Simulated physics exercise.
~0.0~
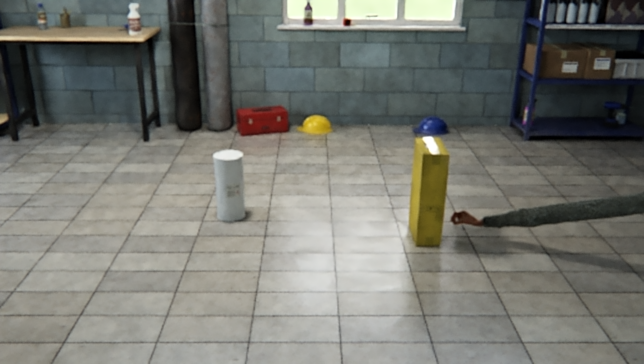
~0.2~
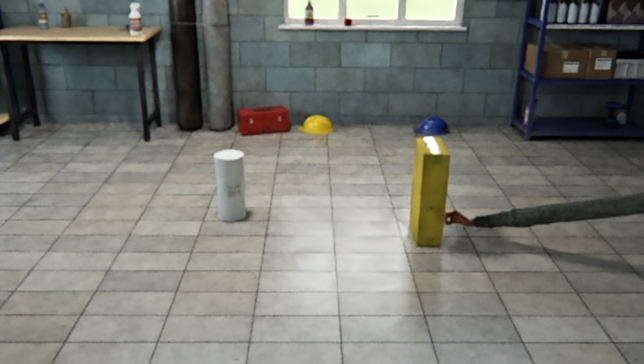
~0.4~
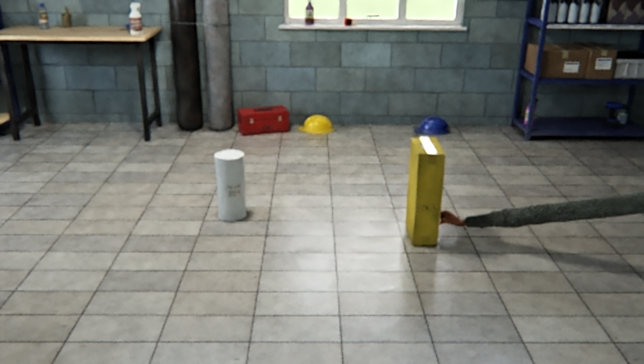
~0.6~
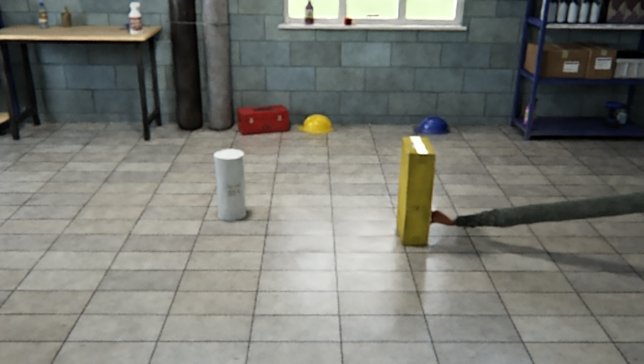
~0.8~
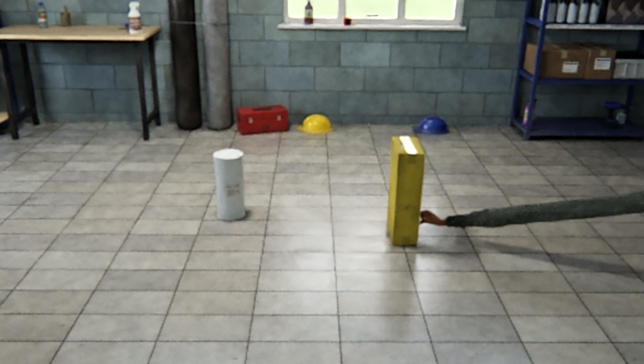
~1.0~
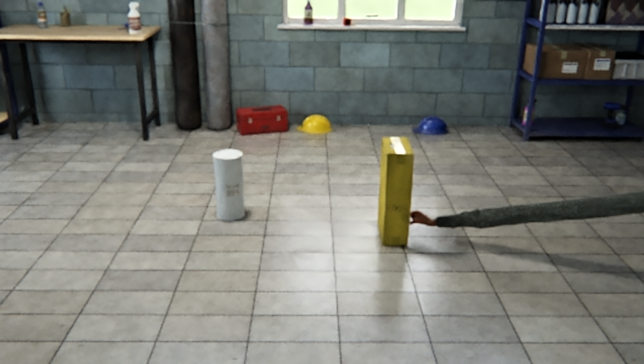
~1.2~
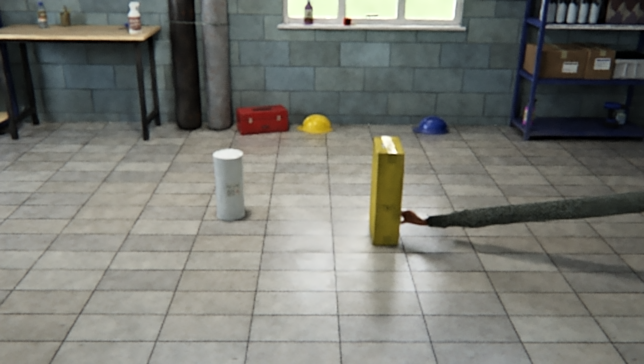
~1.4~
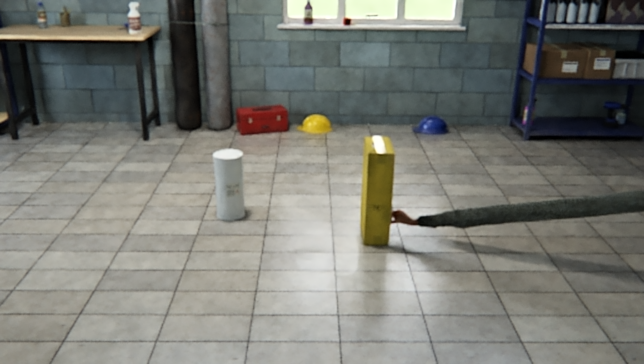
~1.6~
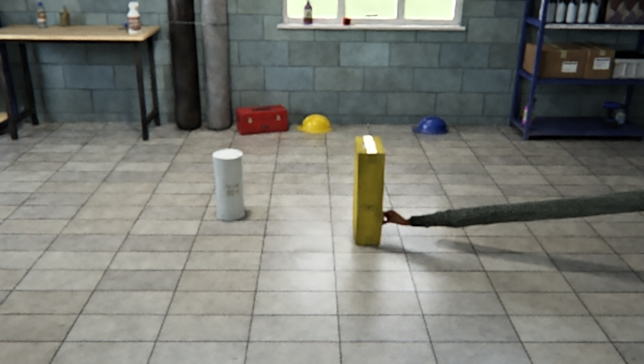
A hand slowly pushes the tall yellow box left across the floor, and it stays upright.
